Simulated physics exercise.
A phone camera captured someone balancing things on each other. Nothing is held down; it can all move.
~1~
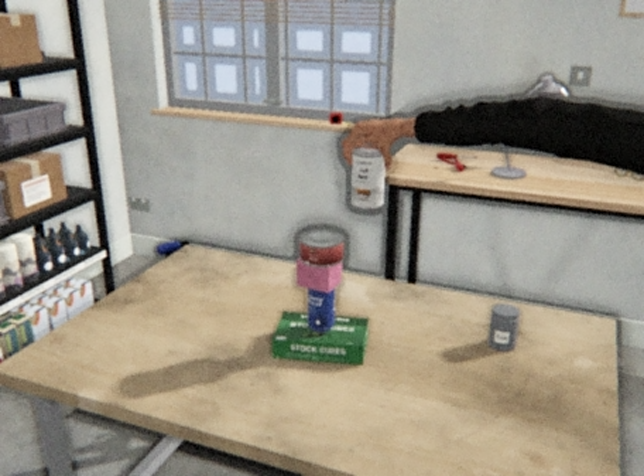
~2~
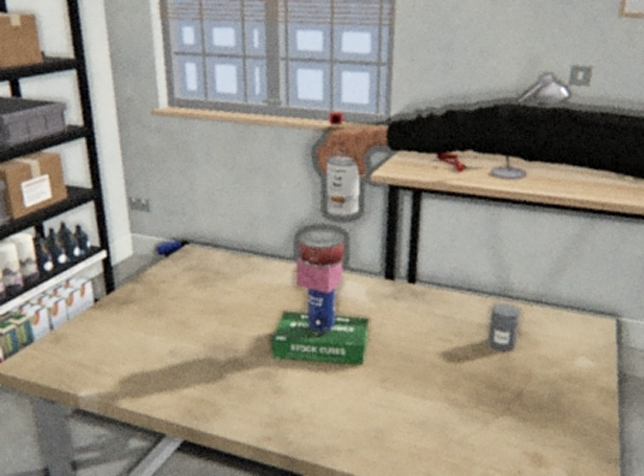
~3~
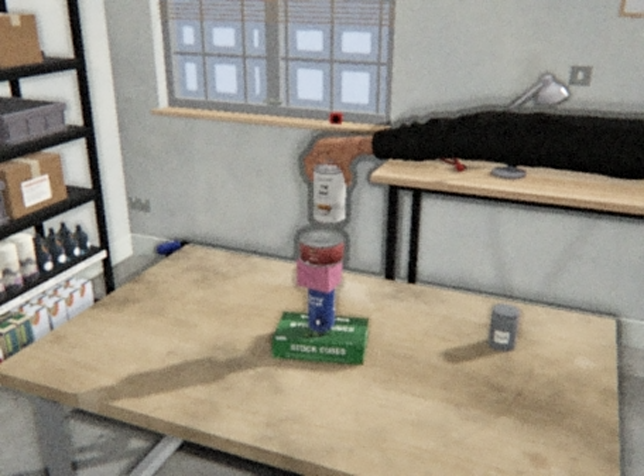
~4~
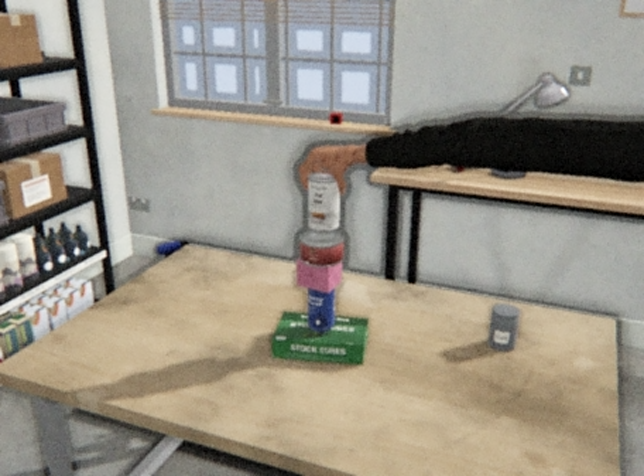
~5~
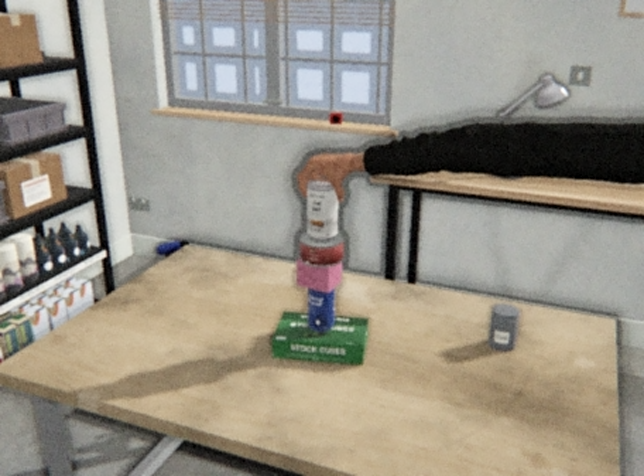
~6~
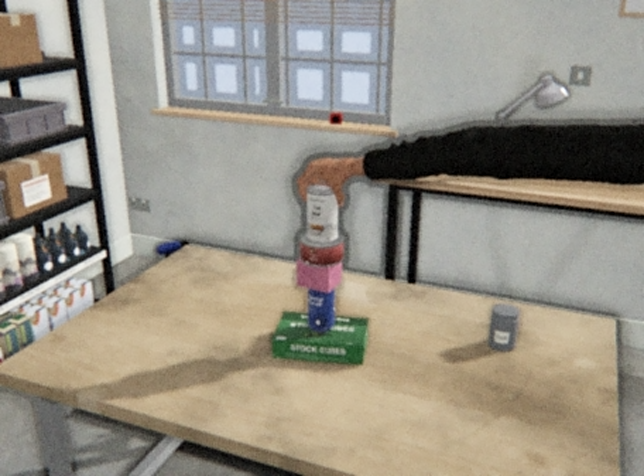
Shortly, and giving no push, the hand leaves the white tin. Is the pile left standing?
Yes, it is left standing.
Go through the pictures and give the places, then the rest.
Coming down; white tin (368, 178); blue can (321, 306), in the first frame.
Coming down; white tin (343, 186); red tub (322, 248), in the second frame.
Coming down; white tin (330, 194); green packet (322, 338), in the third frame.
Coming down; white tin (324, 202); grey jar (504, 327), in the fourth frame.
Coming down; white tin (322, 210); pink block (319, 271), in the fifth frame.
Set down, still held; white tin (322, 214); blue can (321, 306), in the sixth frame.
Then, 0.20 s on from there, no change.
Then, 0.30 s on from there, white tin resting near (322, 215).
In the end, all 6 unmoved. At the end, from the last picture's camera, white tin near (322, 215). The pile stays up.
